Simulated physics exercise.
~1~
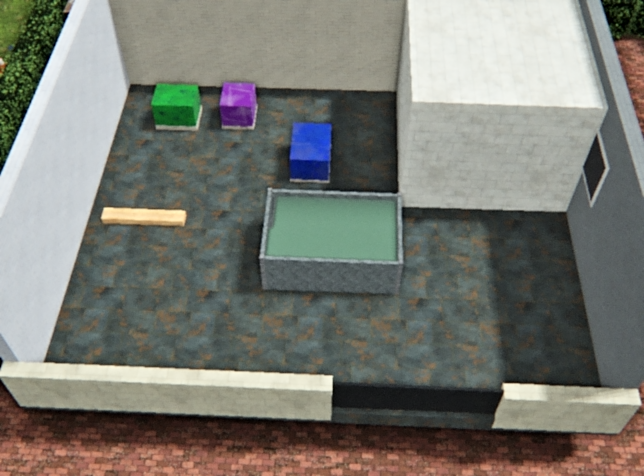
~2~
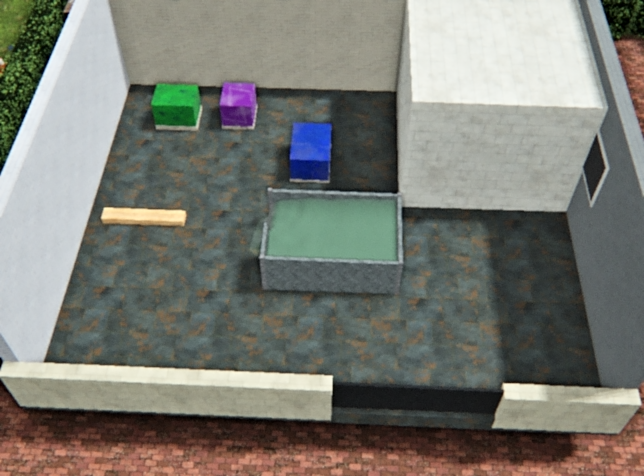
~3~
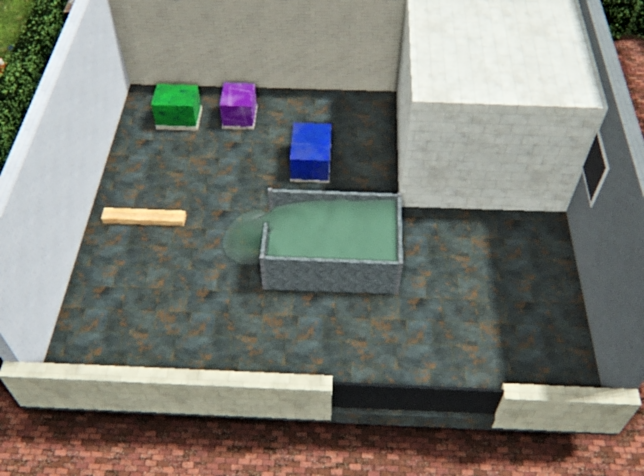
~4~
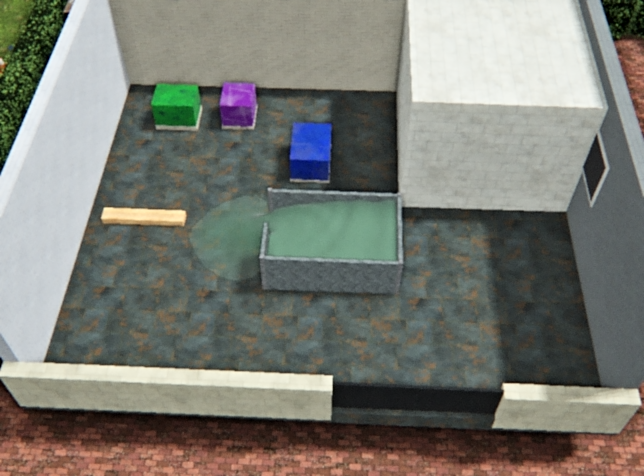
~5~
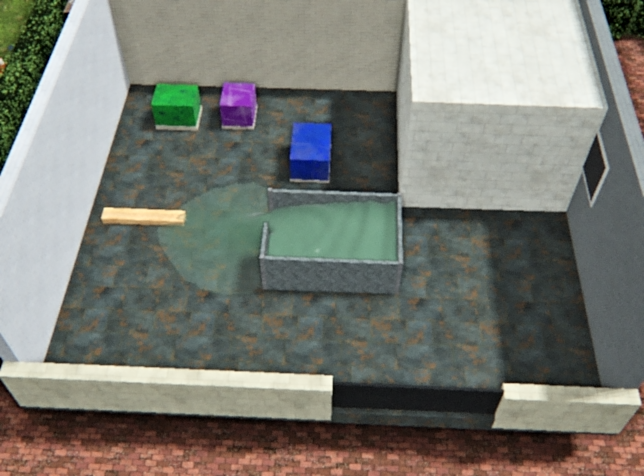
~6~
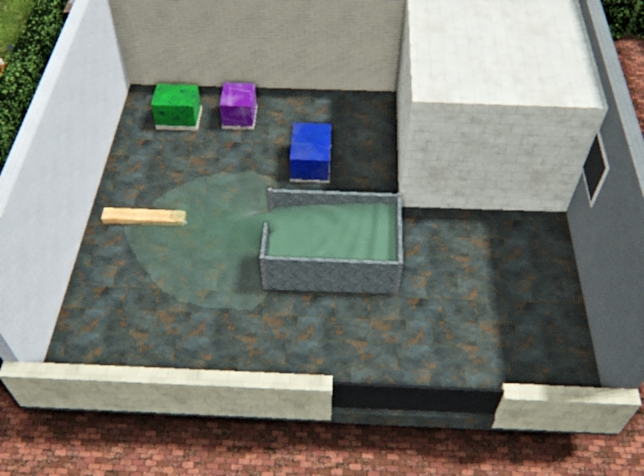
Water pours from the left side of a grey tank and spreads across the dark yard floor past a wooden plank.
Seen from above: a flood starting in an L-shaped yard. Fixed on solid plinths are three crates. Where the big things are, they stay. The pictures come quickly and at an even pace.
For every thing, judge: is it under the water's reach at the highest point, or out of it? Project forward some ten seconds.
The blue crate is not saved; the green crate is not saved; the purple crate is not saved.
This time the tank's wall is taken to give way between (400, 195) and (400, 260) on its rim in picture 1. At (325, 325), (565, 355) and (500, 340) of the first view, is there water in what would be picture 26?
Spared, then sodden, then sodden.
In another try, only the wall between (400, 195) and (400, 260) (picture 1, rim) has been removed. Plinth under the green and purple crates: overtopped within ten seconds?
My reading: Green crate remains dry; purple crate is spared.
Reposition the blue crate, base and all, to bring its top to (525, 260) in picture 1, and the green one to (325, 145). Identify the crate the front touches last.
Blue one, last.
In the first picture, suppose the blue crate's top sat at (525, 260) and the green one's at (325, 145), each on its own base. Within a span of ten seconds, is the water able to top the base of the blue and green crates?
Note: Blue crate stays out of reach; green crate stays out of reach.
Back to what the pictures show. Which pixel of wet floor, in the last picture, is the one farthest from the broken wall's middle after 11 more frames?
Somewhere near (129, 89).
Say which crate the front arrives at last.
My guess: The blue one.
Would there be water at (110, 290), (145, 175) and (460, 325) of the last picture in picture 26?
Going through them in order, I'd call them drenched, drenched and clear.
A moment on, water covers 25 % of the floor; the blue crate not reached, the green crate not reached, the purple crate not reached.
Next, water covers 30 % of the floor; the blue crate not reached, the green crate water round its plinth, the purple crate water round its plinth.
Then, water covers 35 % of the floor; the blue crate not reached, the green crate water round its plinth, the purple crate water round its plinth.
Later, water covers 65 % of the floor; the blue crate water round its plinth, the green crate water round its plinth, the purple crate water round its plinth.
In the end, water covers 90 % of the floor; the blue crate was topped, the green crate was topped, the purple crate was topped.
